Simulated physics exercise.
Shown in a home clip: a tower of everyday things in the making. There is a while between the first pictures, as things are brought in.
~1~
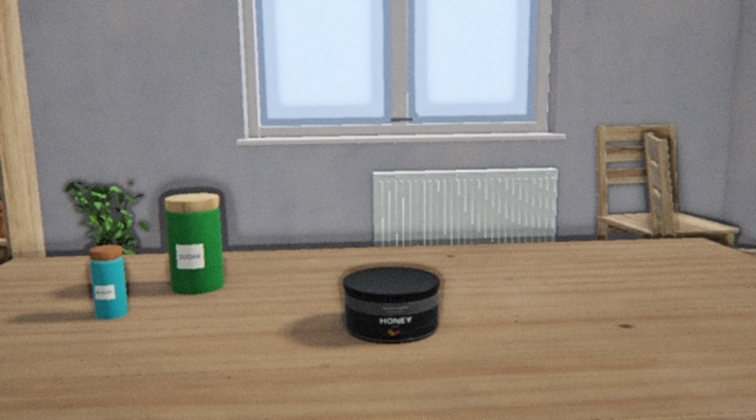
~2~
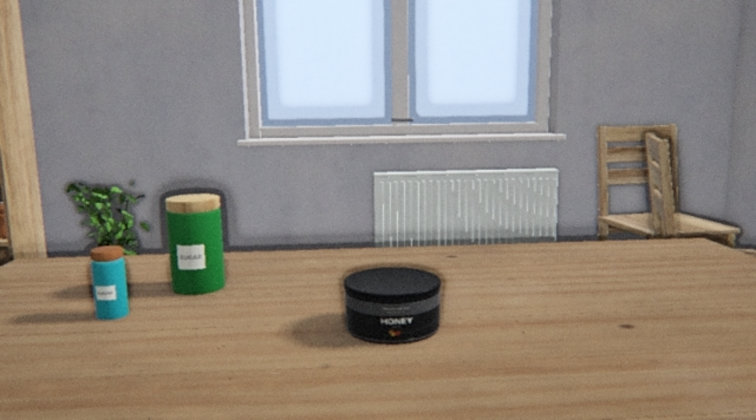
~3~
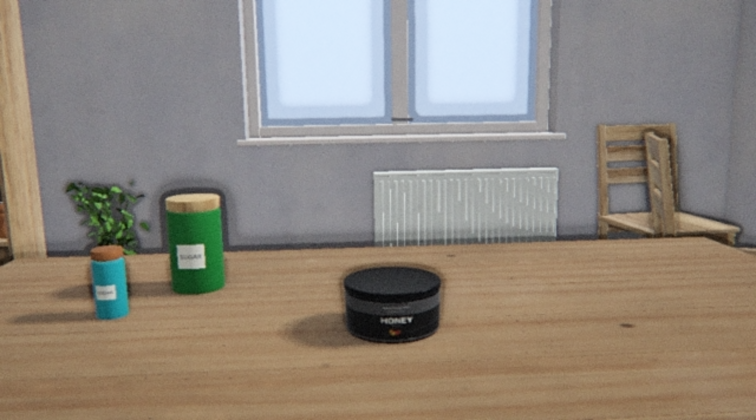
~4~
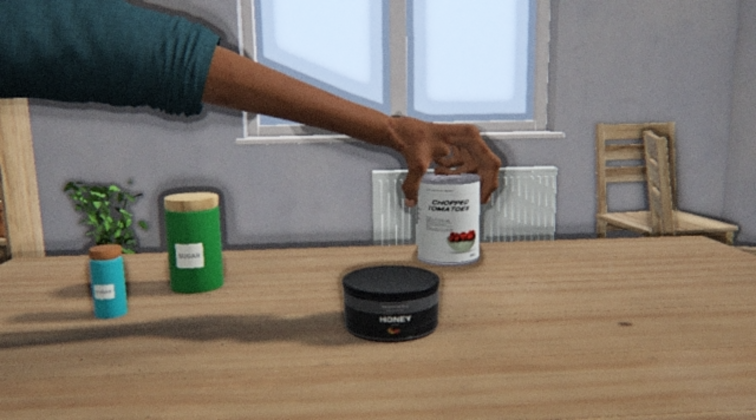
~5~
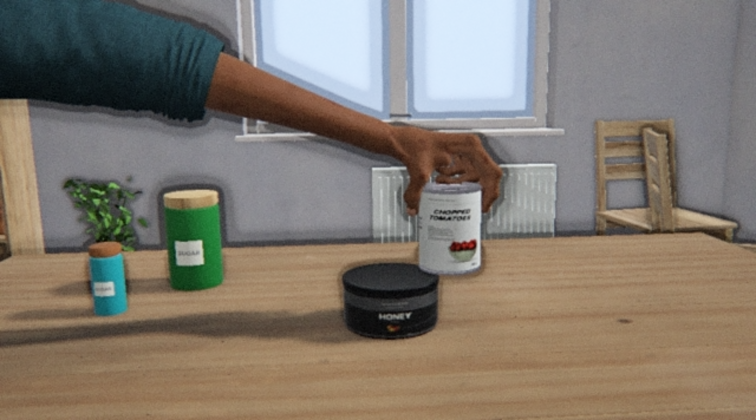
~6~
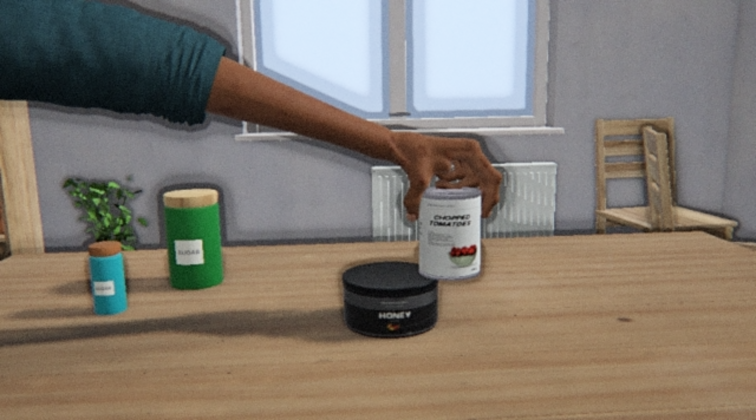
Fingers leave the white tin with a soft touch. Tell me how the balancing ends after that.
Something falls.
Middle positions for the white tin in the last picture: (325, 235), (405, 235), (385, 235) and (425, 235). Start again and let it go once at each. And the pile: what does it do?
Topples over, stays standing, stays standing, stays standing.
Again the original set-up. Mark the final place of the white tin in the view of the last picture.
End position in the final view: Approximately (529, 291).
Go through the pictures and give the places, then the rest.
In the first frame, the last thing is not in view yet; turquoise shaker (109, 282).
In the second frame, the last thing is not in view yet; green jar (196, 244).
In the third frame, the last thing is not in view yet; black tub (392, 303).
The fourth frame shows coming down; white tin (448, 218); turquoise shaker (108, 281).
The fifth frame shows coming down; white tin (450, 226); green jar (194, 239).
The sixth frame shows in place under the hand; white tin (450, 232); black tub (391, 298).
Then, 0.30 s past the last view, white tin now fallen.
Then, 0.40 s past the last view, things are still on the move.
Then, 0.70 s past the last view, nothing new.
Then, 2.20 s past the last view, white tin resting near (528, 289).
Finally, fallen, white tin; the other 3 still in place. Final places as the last picture's camera would see them, white tin near (529, 291). The pile gives way.
